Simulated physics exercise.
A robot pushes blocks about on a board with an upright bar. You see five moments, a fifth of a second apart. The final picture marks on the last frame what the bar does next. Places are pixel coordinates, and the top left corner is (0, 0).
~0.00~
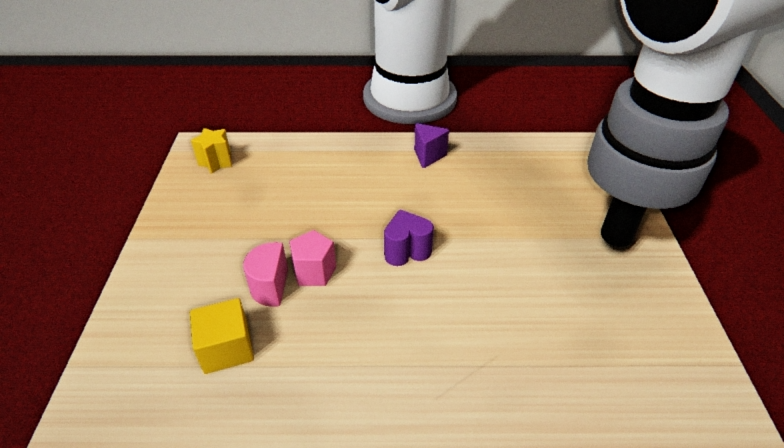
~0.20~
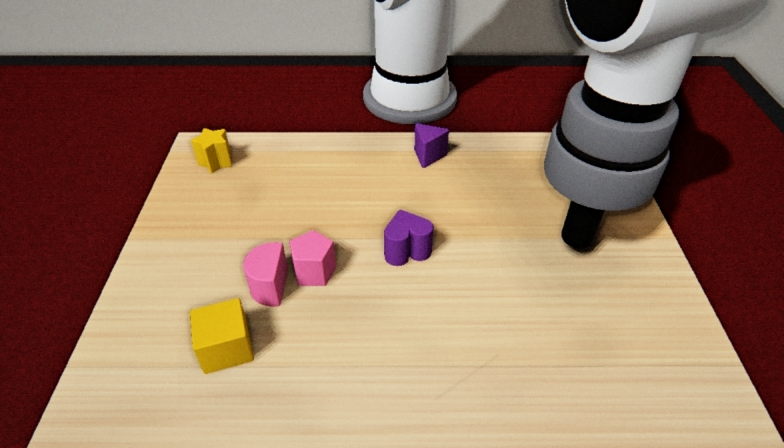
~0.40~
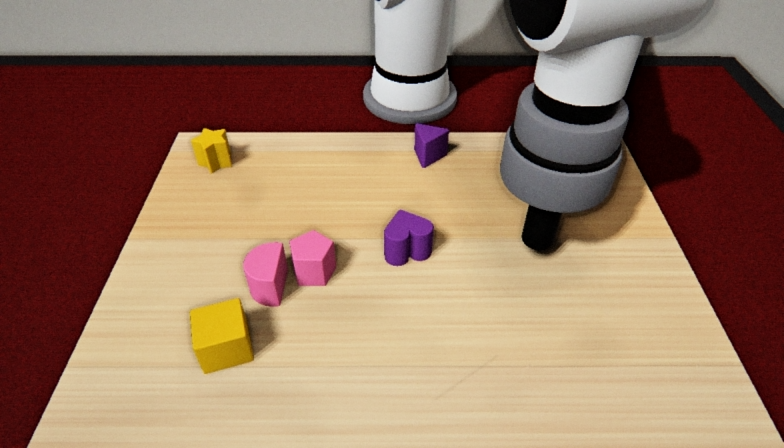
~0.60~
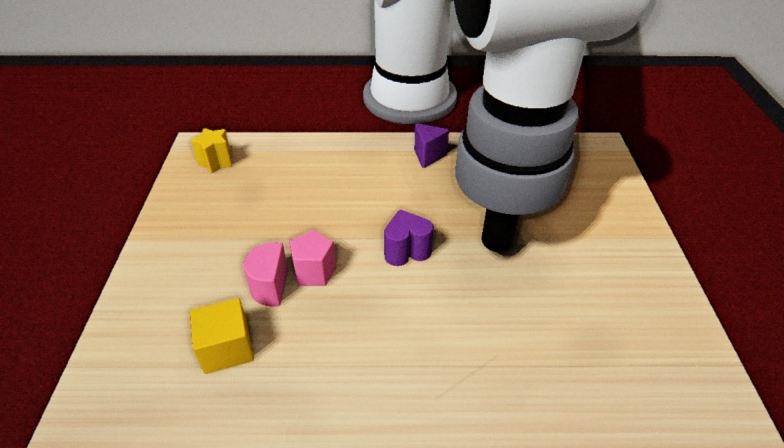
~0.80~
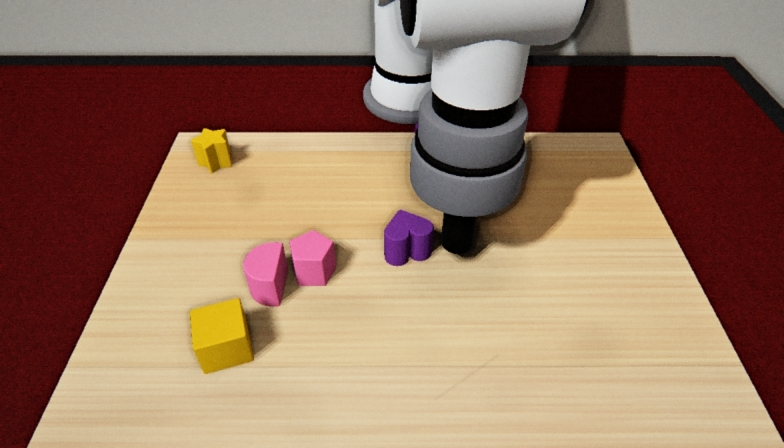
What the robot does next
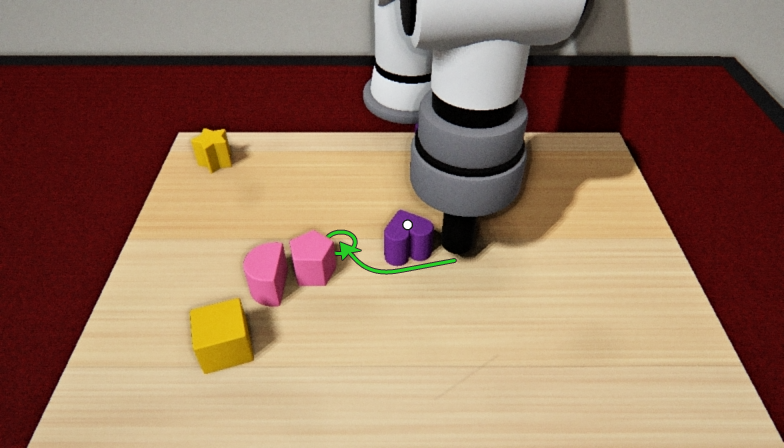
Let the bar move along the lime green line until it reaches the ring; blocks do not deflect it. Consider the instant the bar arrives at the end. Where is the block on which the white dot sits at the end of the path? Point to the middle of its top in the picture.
The middle of its top is at (356, 194).
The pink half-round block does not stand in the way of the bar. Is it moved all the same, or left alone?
At the end, its place is the same.
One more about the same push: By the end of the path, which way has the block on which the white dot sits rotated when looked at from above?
Answer: With the clock.
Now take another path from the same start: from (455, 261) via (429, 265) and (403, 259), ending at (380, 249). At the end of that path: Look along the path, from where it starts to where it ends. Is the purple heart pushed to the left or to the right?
To the right.
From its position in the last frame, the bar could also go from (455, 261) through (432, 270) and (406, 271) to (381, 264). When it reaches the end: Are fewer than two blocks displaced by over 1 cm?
The answer is yes.
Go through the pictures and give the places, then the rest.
In the first frame, bar tip (616, 237); block tops, pink half-round block (263, 260); pink pentagon (310, 245); purple heart (408, 225).
In the second frame, bar (576, 239); blocks unchanged.
In the third frame, bar (537, 241); blocks unchanged.
In the fourth frame, bar (497, 242); blocks unchanged.
In the fifth frame, bar (457, 244); pink half-round block (263, 260); pink pentagon (310, 245); purple heart (408, 225).
Path on the board, from (455, 261) via (411, 269) and (367, 268), ending at (340, 243); the dot is on the purple heart.
What follows on the original path. One third of the way, bar (410, 253); purple heart (382, 221), turned 35° clockwise.
Two thirds of the way, bar (365, 251); purple heart (363, 212), turned 95° clockwise.
At the end, bar (339, 226); pink half-round block in place; pink pentagon in place; purple heart (356, 194), turned 150° clockwise.
